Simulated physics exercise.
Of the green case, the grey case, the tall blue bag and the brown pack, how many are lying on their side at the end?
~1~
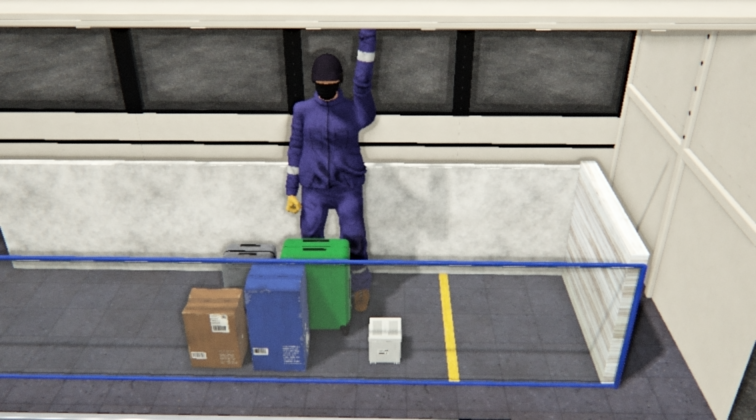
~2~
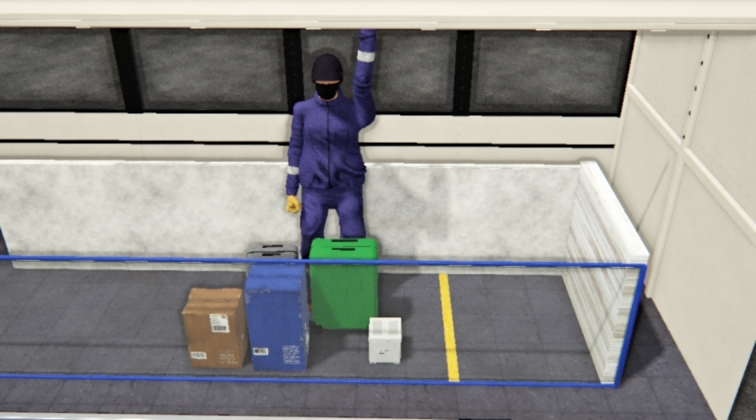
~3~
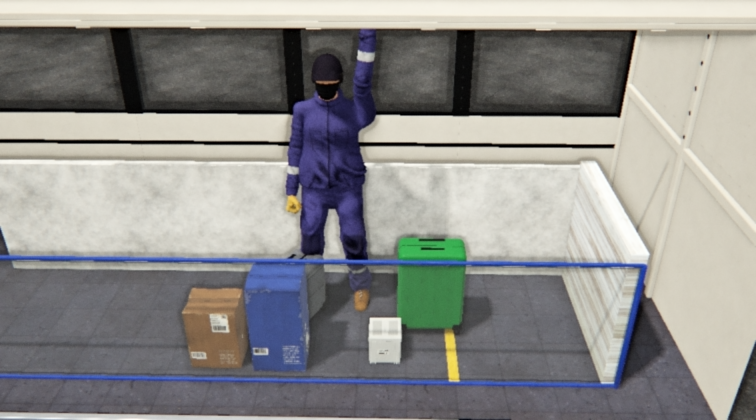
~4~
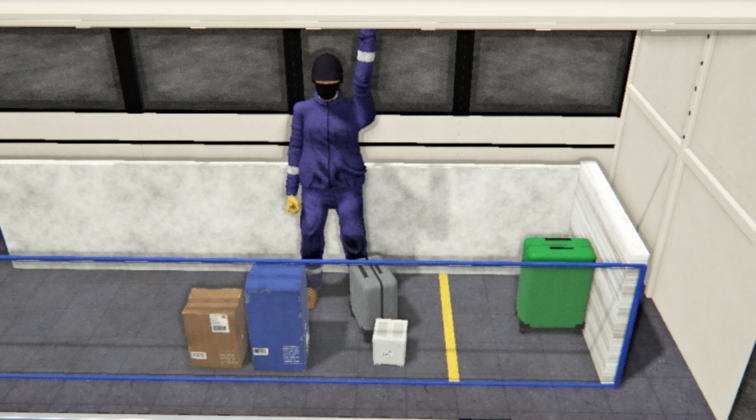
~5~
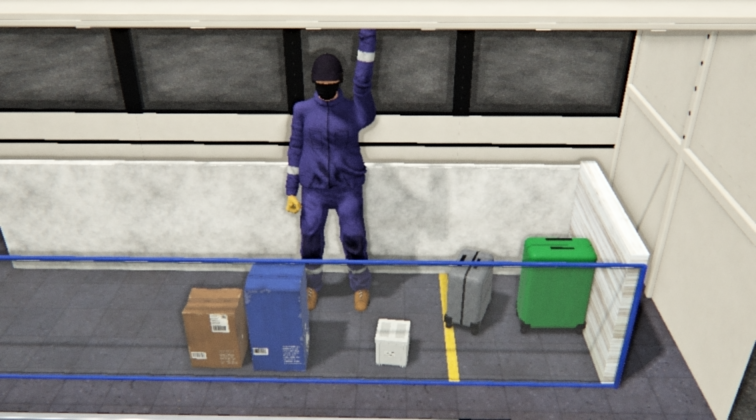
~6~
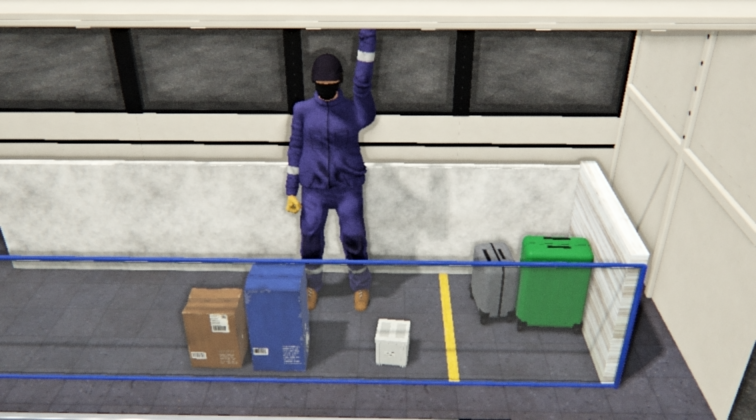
None of them are lying on their side. The green case, the grey case, the tall blue bag and the brown pack are all still upright at the end.
